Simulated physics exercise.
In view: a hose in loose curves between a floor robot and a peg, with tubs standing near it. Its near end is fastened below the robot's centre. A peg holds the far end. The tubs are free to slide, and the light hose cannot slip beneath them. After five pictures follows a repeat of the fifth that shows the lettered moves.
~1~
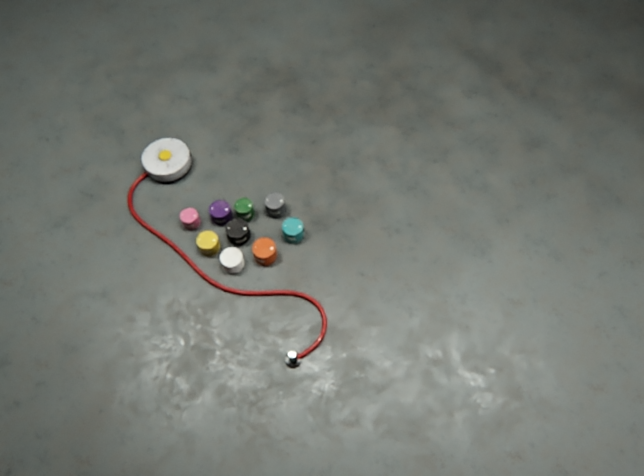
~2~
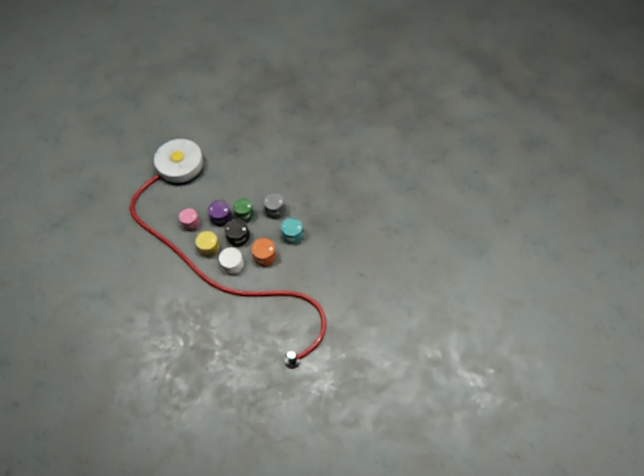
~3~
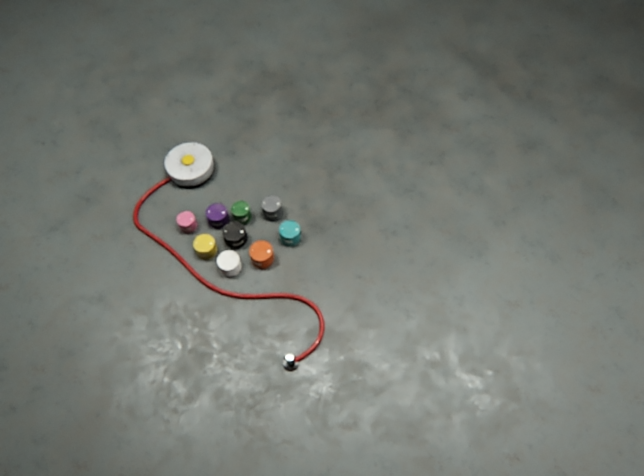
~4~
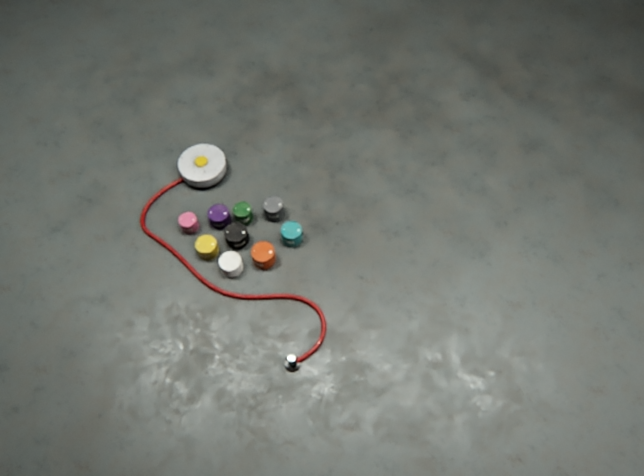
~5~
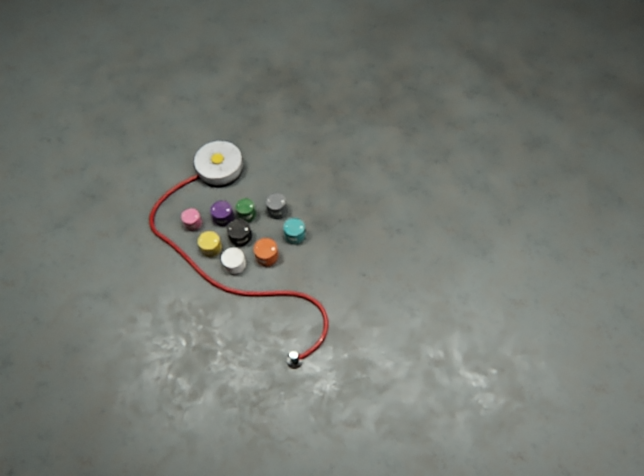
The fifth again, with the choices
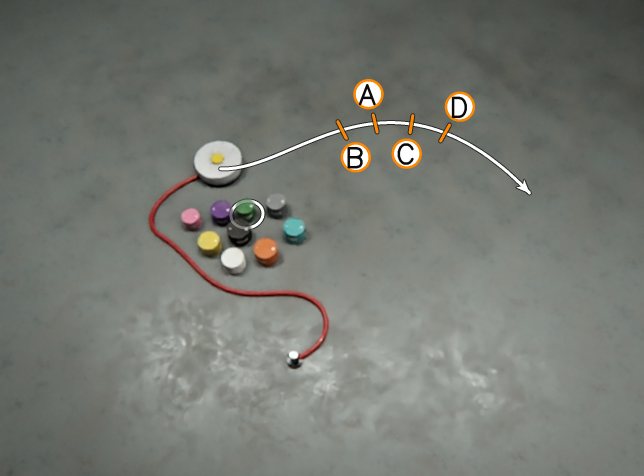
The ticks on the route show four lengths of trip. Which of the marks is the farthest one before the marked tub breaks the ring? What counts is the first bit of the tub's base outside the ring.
B.
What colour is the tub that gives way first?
The pink tub.
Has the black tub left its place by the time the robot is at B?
By then, no.
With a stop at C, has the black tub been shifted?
Yes.
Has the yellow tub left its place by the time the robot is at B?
No.
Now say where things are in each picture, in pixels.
Pink tub (190, 219); green tub (245, 210); grey tub (275, 205), in the first frame.
Robot (179, 162); white tub (231, 261), in the second frame.
Robot (190, 165); orange tub (262, 255), in the third frame.
Robot (203, 167); purple tub (220, 217), in the fourth frame.
Robot (219, 164); yellow tub (210, 244); pink tub (192, 220); green tub (246, 210), in the fifth frame.
On the marked copy, A at (375, 123); B at (342, 130); C at (411, 124); D at (445, 133); the ring at (247, 214); the route from (220, 169) via (381, 123) to (530, 193).
Taking B. A third of the way, robot (264, 155); green tub (246, 210).
Two thirds of the way, robot (307, 137); green tub (246, 210).
When it is over, robot (342, 125); pink tub (208, 224); green tub (246, 210); the green tub is still in its ring.
As for the rest, A drags the ringed tub to (264, 208); C drags the ringed tub to (283, 205); D drags the ringed tub to (301, 210).
